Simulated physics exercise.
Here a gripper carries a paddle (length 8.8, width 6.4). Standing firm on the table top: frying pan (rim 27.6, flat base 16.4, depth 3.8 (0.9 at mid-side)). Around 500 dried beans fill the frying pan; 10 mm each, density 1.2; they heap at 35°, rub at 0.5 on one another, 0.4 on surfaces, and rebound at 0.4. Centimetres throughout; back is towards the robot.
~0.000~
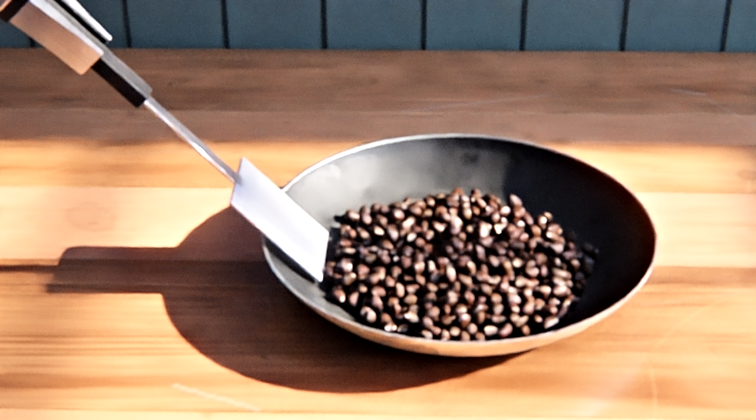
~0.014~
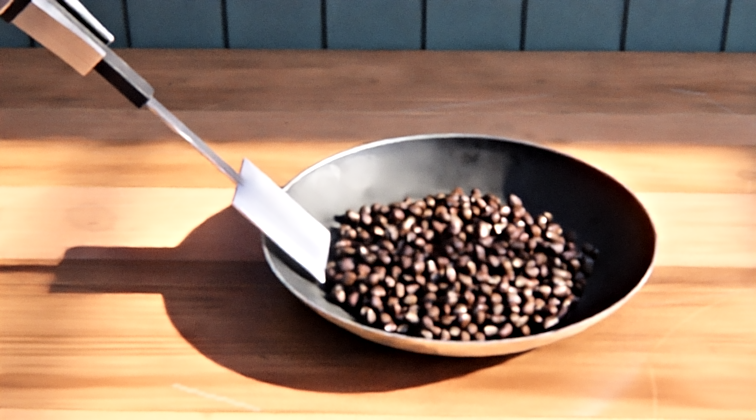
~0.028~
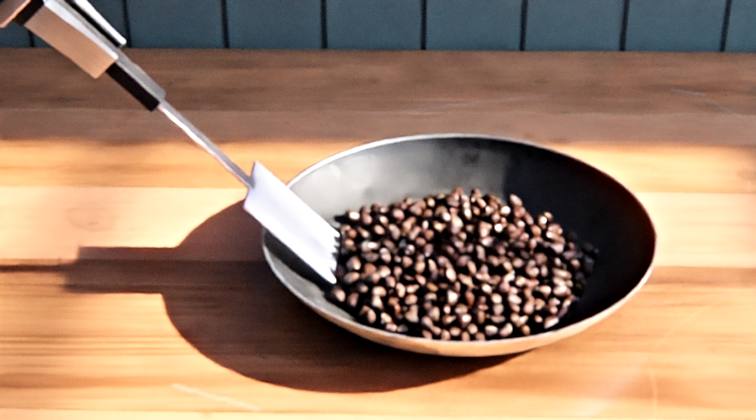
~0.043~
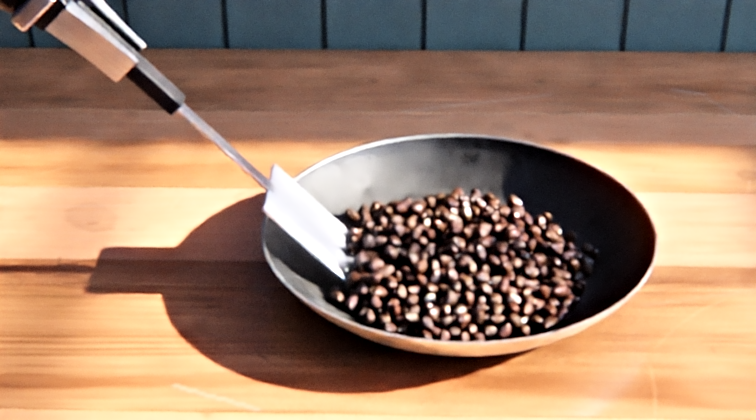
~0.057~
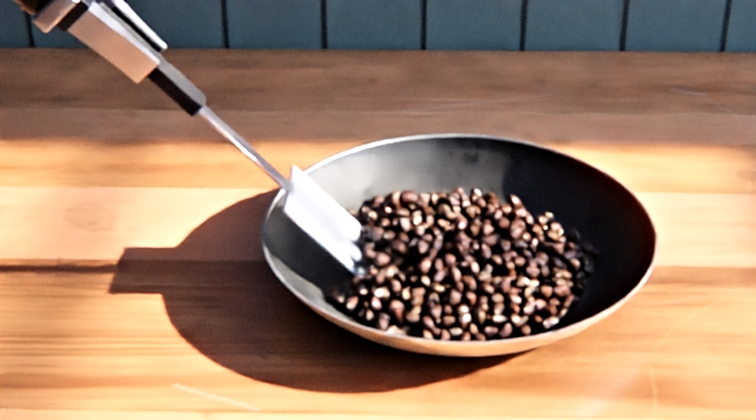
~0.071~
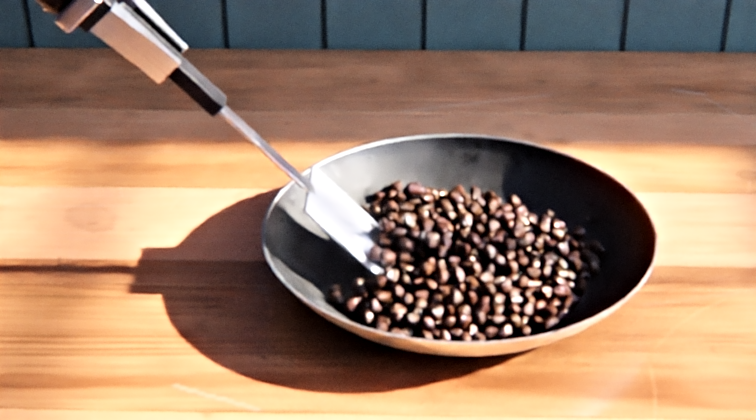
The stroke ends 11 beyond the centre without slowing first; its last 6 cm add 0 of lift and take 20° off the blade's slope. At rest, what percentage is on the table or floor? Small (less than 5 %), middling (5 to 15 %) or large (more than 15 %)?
Answer: Large; more than 15 % of the dried beans finish on the table or floor.
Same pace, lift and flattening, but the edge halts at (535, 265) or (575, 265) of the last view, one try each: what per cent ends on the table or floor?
Some 0 and 10 per cent.
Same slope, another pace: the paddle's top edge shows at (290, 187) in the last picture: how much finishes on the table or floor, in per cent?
About 15 per cent.
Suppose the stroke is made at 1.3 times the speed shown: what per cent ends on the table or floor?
About 25 per cent.
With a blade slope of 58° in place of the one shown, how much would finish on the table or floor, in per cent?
In that case some 25 per cent.
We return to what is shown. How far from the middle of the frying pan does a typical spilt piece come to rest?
About 22 cm.
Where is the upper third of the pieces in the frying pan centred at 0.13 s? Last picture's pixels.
Near (482, 243).
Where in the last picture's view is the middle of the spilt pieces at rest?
Near (743, 262).
After 0.13 s, sloping 47°, highest piece 5 above the table; 500 in the frying pan.
After 0.18 s, sloping 42°, highest piece 4 above the table; 500 in the frying pan.
After 0.41 s, sloping 27°, highest piece 5 above the table; 401 in the frying pan, 97 on the table or floor, 2 on the blade or in flight.
After 1.46 s, sloping 27°, highest piece 5 above the table; 400 in the frying pan, 100 on the table or floor.
In the end, 400 in the frying pan, 100 on the table or floor. That is 20 % on the table or floor.
